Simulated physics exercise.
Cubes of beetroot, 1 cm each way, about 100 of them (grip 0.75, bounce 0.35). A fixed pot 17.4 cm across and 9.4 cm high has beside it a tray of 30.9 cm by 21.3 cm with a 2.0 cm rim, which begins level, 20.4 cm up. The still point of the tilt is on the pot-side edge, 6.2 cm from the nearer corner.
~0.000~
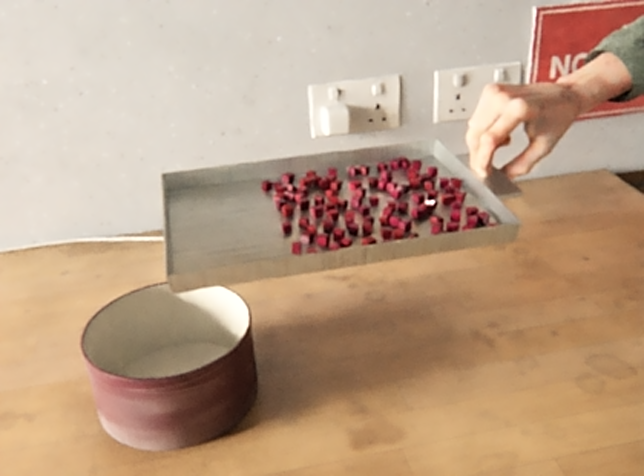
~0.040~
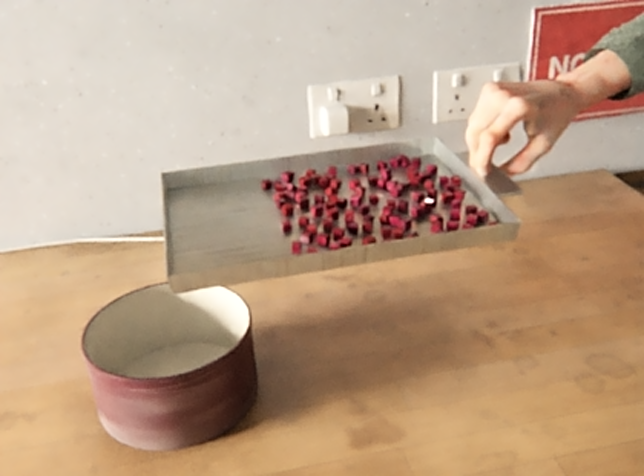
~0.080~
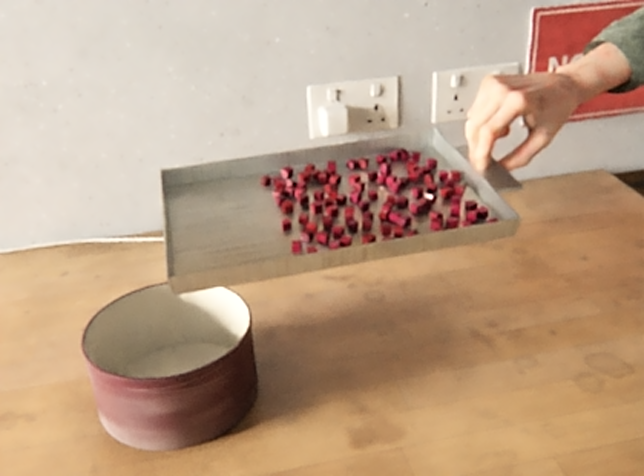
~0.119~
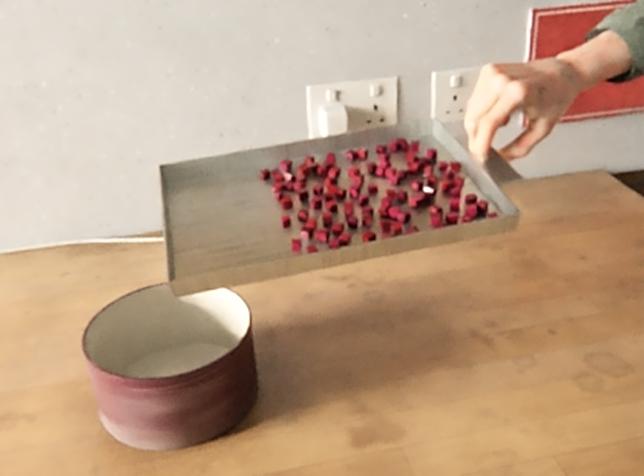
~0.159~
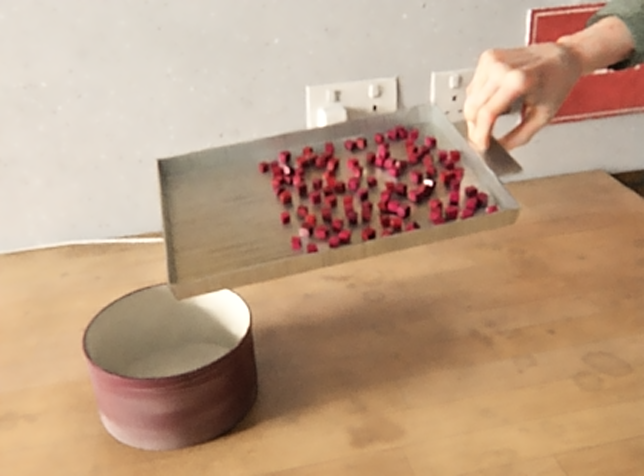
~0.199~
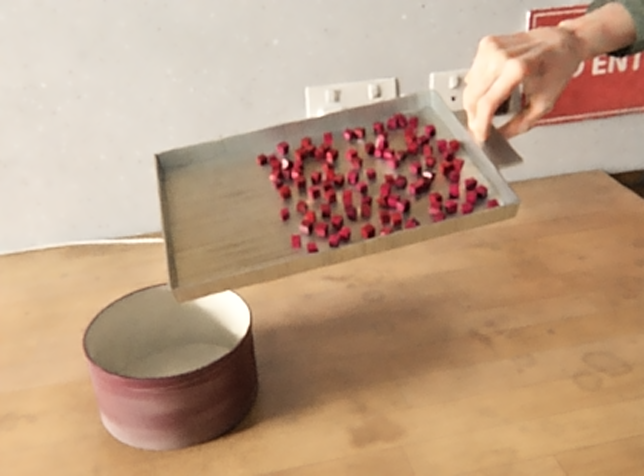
A hand raising the right end of a metal tray of dark red cubes, tilting it left above a round pot.
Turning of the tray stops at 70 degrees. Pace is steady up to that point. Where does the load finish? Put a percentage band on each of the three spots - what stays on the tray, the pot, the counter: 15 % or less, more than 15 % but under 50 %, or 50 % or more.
Left on the tray: In between; pot: Up to 15 %; counter: 50 % or more.
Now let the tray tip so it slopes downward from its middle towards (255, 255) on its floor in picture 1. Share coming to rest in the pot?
Something like 0 per cent of the pieces.
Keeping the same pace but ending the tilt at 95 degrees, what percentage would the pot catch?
Share in the pot: Around 0 %.
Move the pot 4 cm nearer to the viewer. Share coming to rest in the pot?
Near 5 per cent in that case.
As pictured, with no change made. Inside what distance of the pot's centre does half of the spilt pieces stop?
Distance: Some 20 cm.
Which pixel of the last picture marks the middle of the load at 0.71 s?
At that time the load is centred around (314, 223).
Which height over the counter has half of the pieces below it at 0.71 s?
About 24 cm.
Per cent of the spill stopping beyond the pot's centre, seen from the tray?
Some 70 per cent of the spill lies beyond the centre.
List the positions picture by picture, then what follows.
The first picture shows tray tilt 0 degrees, front corners at (170, 273) and (517, 221); middle of the pieces at (374, 201); pot at (167, 325).
The second picture shows tray tilt 1 degrees, front corners at (171, 273) and (516, 220); middle of the pieces at (374, 199).
The third picture shows tray tilt 2 degrees, front corners at (171, 276) and (516, 217); middle of the pieces at (373, 195).
The fourth picture shows tray tilt 5 degrees, front corners at (172, 279) and (516, 212), lowest corner left front; middle of the pieces at (373, 189).
The fifth picture shows tray tilt 9 degrees, front corners at (172, 283) and (516, 206), lowest corner left front; middle of the pieces at (372, 181).
The sixth picture shows tray tilt 13 degrees, front corners at (173, 287) and (516, 200), lowest corner left front; middle of the pieces at (371, 174); pot at (168, 325). The tray's pace is about 90 degrees a second.
After 0.51 s, tilt 41 degrees; the tray holds 100 %, the pot 0 %.
Then, at 0.71 s, tilt 60 degrees; the tray holds 100 %, the pot 0 %.
After 1.03 s, tilt 70 degrees; the tray holds 40 %, the pot 0 %.
In the end, at 3.2 s, tray 30 %, pot 0 %, counter 70 %.
